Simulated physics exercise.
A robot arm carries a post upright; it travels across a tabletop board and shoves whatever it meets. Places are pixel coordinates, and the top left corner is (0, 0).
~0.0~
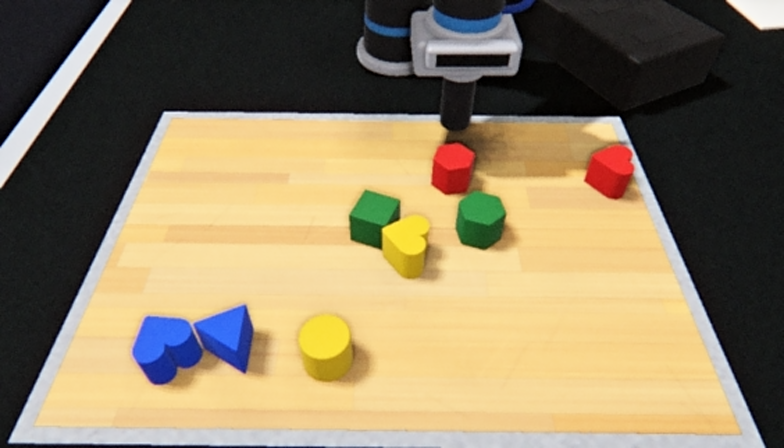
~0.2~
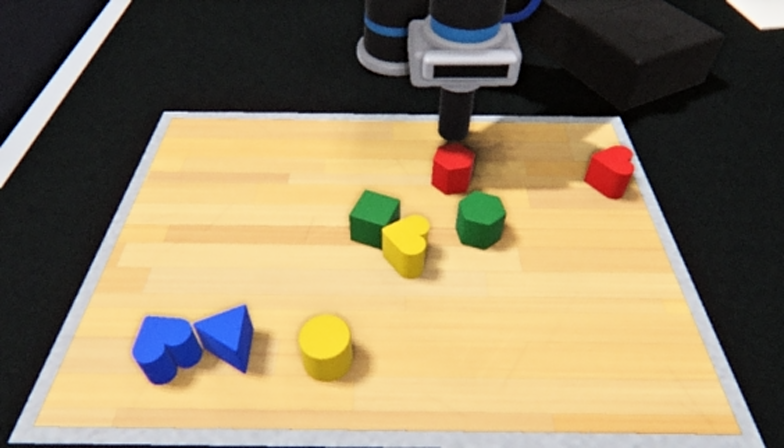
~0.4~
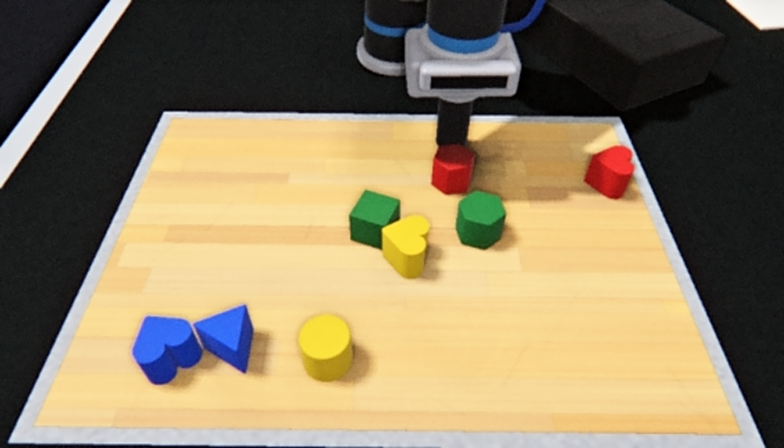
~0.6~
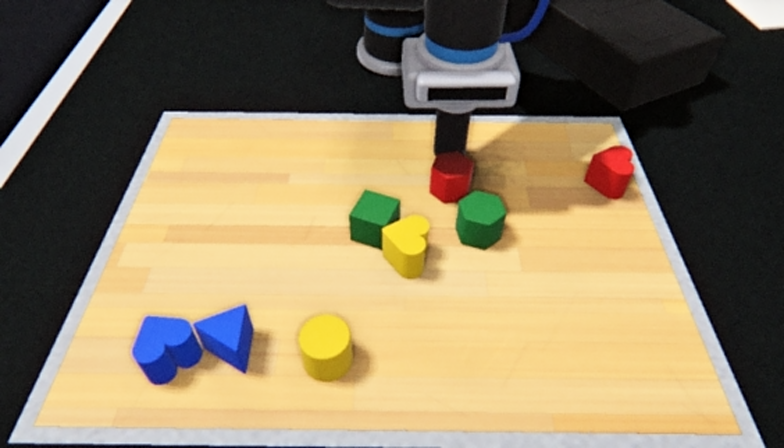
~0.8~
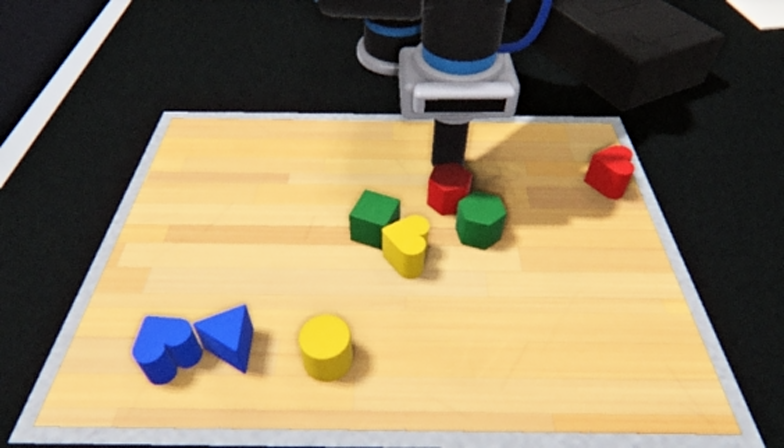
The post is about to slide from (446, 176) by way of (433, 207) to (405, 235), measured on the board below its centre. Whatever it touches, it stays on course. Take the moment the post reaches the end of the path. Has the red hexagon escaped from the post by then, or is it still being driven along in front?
Prediction: Slipped aside.
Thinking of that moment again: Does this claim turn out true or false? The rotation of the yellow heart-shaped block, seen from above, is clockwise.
Verdict: True.
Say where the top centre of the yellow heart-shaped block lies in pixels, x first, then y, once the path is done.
The yellow heart-shaped block ends near (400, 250).
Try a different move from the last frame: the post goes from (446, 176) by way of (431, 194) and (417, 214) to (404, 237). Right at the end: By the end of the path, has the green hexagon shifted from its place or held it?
It shifts.
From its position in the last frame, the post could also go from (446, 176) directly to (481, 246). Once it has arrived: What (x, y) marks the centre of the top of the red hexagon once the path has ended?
Its top centre is at about (445, 228).
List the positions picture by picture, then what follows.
Post's lower end (455, 123); green four-sided block (375, 206); yellow heart-shaped block (409, 233); red hexagon (454, 155); green hexagon (483, 207), in the first frame.
Post (453, 133); blocks still, in the second frame.
Post (451, 143); blocks still, in the third frame.
Post (449, 154); red hexagon (453, 164), in the fourth frame.
Post (447, 164); green four-sided block (375, 206); yellow heart-shaped block (409, 233); red hexagon (451, 175); green hexagon (483, 207), in the fifth frame.
The first path, step by step. One third of the way, post (440, 185); red hexagon (444, 198); green hexagon (485, 212), turned 25° anticlockwise.
Two thirds of the way, post (426, 205); yellow heart-shaped block (402, 243), turned 20° clockwise; red hexagon (438, 219), turned 15° anticlockwise; green hexagon (485, 213), turned 25° anticlockwise.
At the end, post (405, 223); green four-sided block (359, 212), turned 15° clockwise; yellow heart-shaped block (400, 250), turned 45° clockwise; red hexagon (440, 228), turned 30° anticlockwise; green hexagon (485, 213), turned 25° anticlockwise.
